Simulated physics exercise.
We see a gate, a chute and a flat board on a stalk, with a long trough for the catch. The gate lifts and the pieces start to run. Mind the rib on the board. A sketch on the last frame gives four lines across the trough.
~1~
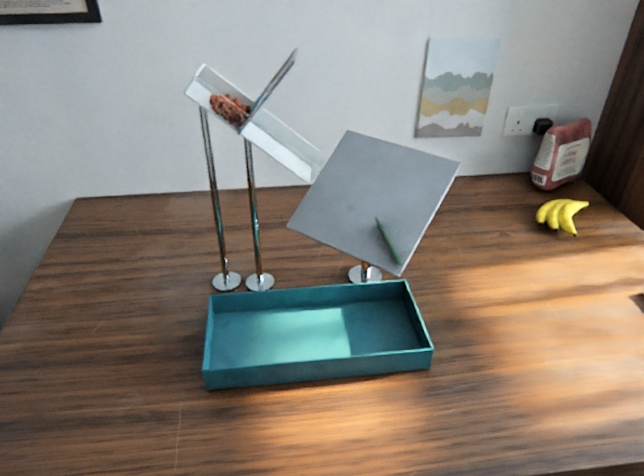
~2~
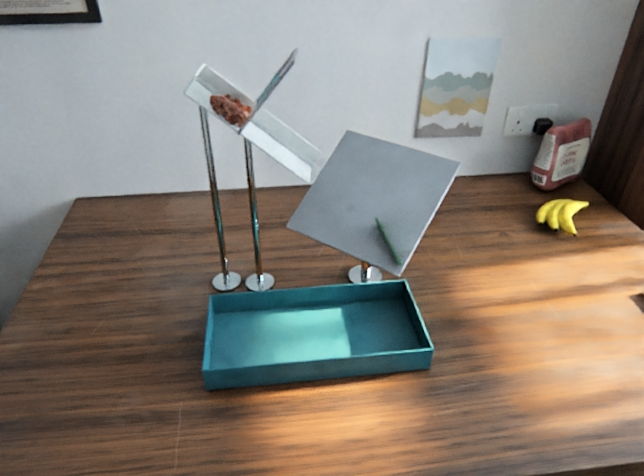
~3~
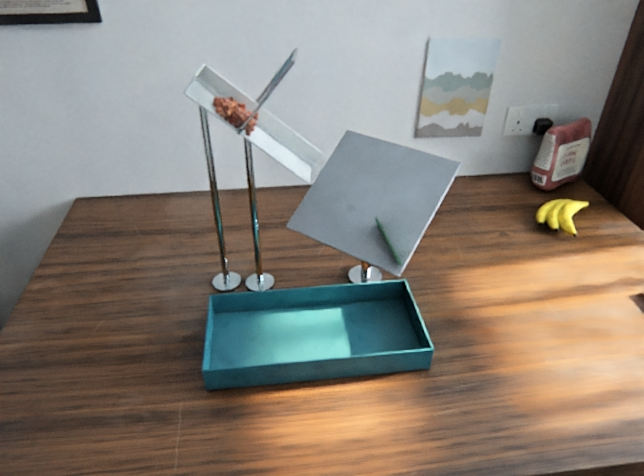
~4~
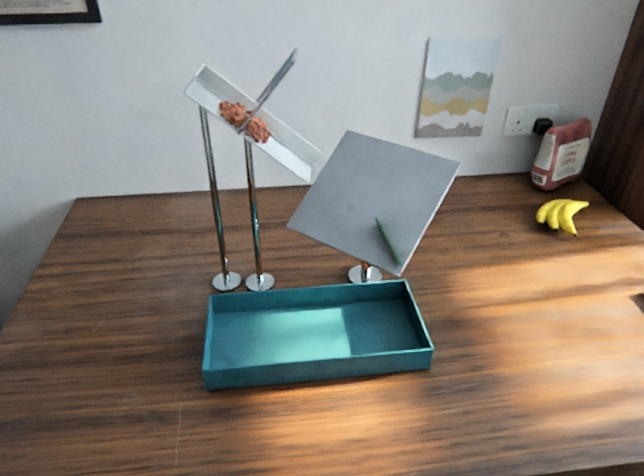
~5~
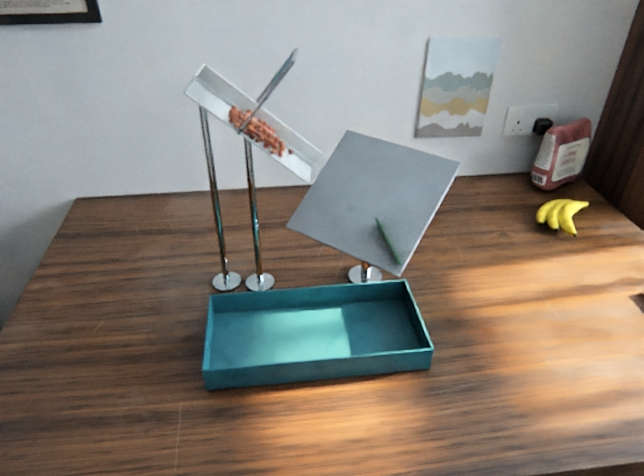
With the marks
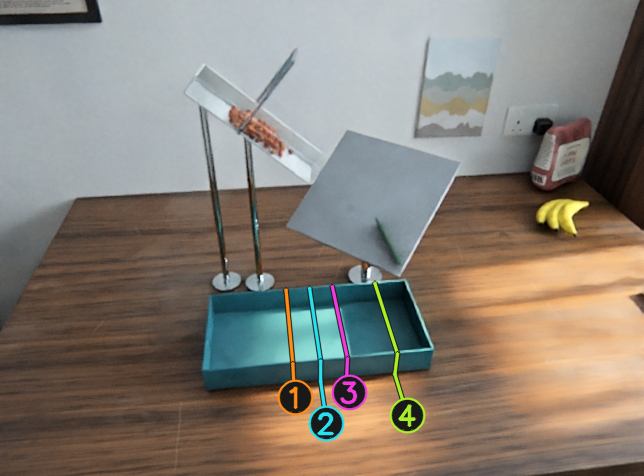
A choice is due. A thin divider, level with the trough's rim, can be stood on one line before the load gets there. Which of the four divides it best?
Line 3 does it best.
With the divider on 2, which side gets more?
Right.
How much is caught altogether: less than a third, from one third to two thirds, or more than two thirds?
It is more than two thirds.
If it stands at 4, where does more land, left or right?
More lands on the left.
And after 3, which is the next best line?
2 it is.
On the marked copy, line 1 crosses the front rim at (292, 362); line 2 crosses the front rim at (320, 359); line 3 crosses the front rim at (347, 357); line 4 crosses the front rim at (397, 352).
With 1, of what is caught, a stray few on the left of the divider, nearly all on the right.
With 2, of what is caught, about a quarter on the left of the divider, most on the right.
With 3, of what is caught, about half on the left of the divider, about half on the right.
With 4, of what is caught, nearly all on the left of the divider, a stray few on the right.
